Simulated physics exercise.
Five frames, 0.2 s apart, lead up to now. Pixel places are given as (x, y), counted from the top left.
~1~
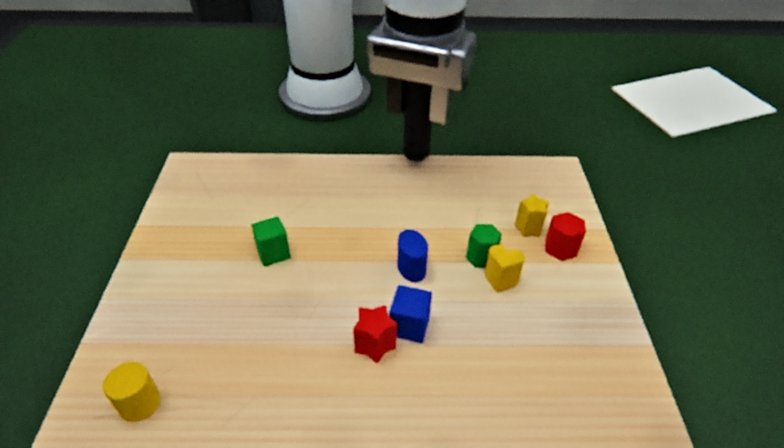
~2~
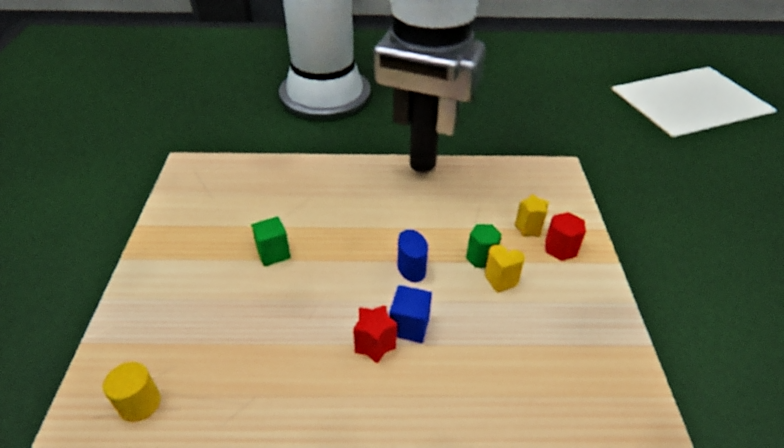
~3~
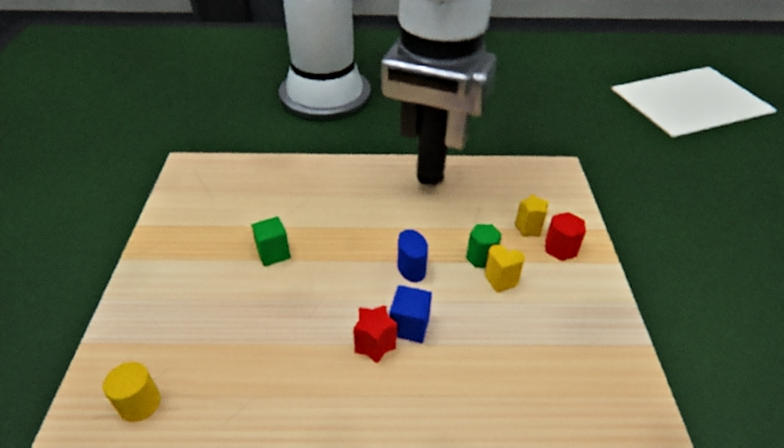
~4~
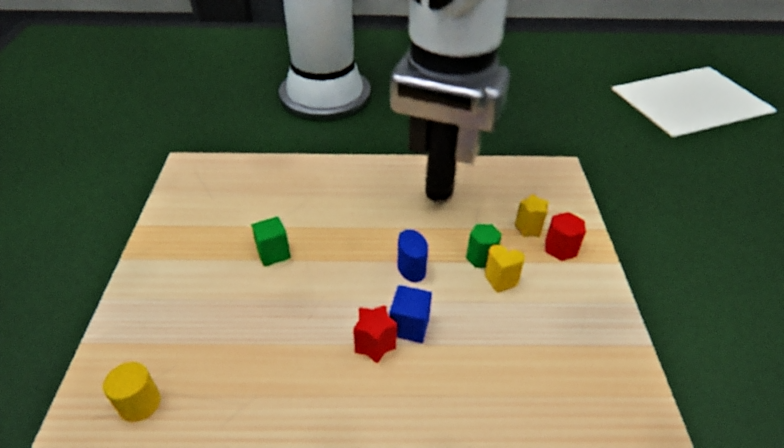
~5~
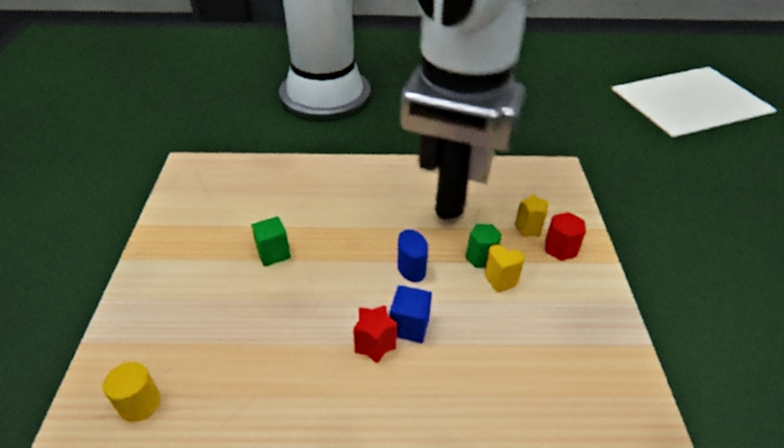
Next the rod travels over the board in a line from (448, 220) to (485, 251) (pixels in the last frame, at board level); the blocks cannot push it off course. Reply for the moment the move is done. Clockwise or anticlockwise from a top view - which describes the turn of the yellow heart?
From the top: Counterclockwise.
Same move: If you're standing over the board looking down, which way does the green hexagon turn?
Looking from above, the answer is clockwise.
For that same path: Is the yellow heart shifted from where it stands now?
Yes, that is what happens.
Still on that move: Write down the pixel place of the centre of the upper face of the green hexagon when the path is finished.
Its top middle is near (497, 249).
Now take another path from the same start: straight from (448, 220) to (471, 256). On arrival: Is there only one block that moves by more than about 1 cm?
No.
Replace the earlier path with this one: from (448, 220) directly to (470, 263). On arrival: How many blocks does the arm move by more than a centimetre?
The number is two.
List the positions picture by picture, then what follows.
Rod's lower end at (416, 154); green hexagon at (486, 233); yellow heart at (507, 255); yellow star block at (536, 203), in the first frame.
Rod at (423, 165); blocks still, in the second frame.
Rod at (430, 178); blocks still, in the third frame.
Rod at (439, 194); blocks still, in the fourth frame.
Rod at (449, 212); green hexagon at (486, 233); yellow heart at (507, 255); yellow star block at (536, 203), in the fifth frame.
On the path given first. Halfway along, rod at (468, 228); nothing pushed yet.
At the end, rod at (487, 243); green hexagon at (497, 249), turned 30° clockwise; yellow heart at (516, 269), turned 35° anticlockwise; yellow star block still.
